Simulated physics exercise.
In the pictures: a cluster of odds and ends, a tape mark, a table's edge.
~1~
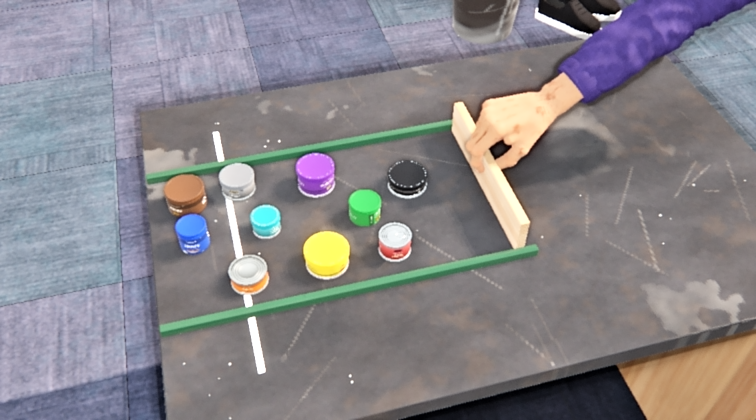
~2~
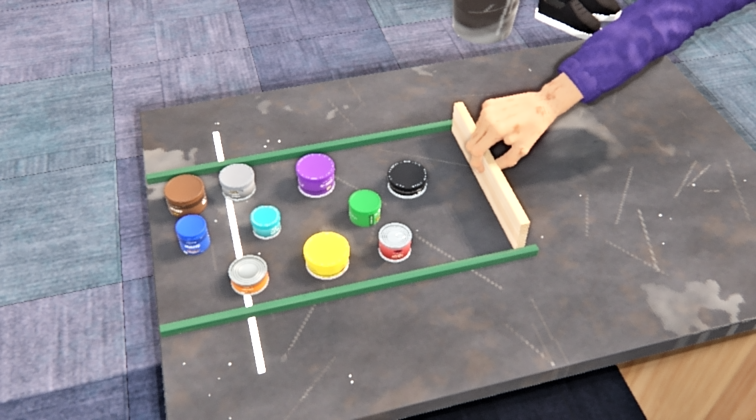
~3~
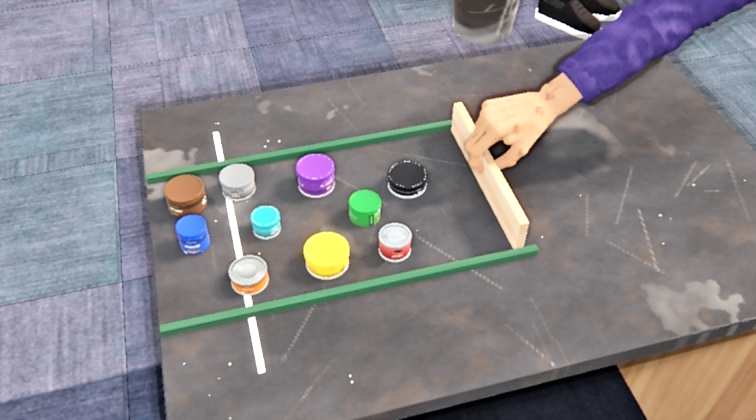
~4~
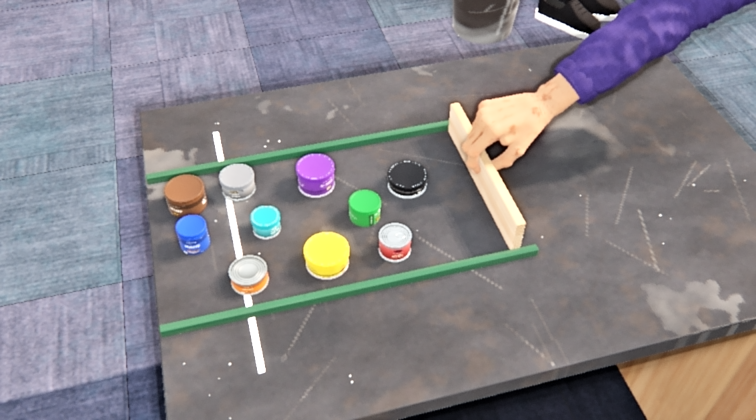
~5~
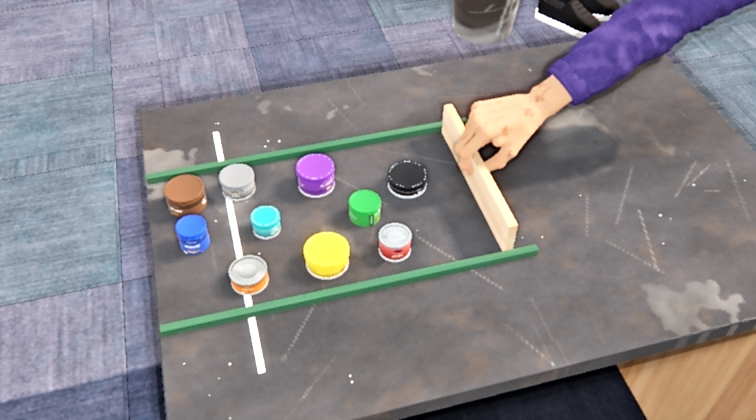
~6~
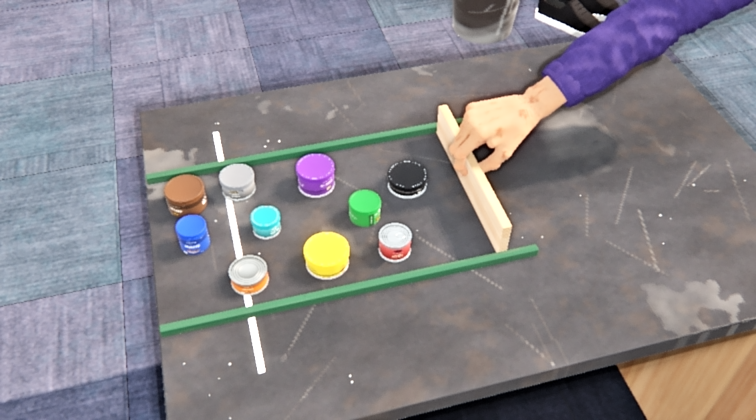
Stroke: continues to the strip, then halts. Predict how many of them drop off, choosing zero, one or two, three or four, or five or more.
One or two drop off.
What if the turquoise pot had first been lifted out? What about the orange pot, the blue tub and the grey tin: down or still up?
So: The orange pot goes down, the blue tub does not drop, the grey tin does not drop.
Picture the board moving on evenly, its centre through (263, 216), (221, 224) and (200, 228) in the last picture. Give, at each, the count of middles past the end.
First 0, next 3, last 5.
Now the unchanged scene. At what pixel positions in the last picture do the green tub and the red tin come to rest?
Result: One about (221, 242), other about (227, 277).
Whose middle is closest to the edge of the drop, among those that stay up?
Answer: The blue tub.
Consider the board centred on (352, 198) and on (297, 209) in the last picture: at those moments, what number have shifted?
Tally: 5; 8.
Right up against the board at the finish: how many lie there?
Well, it touches 4.
Early on, none off yet; brown tub at rest near (186, 197); blue tub at rest near (193, 235); orange pot at rest near (249, 275).
Finally, the number that fall off is one or two; lost, orange pot and brown tub.
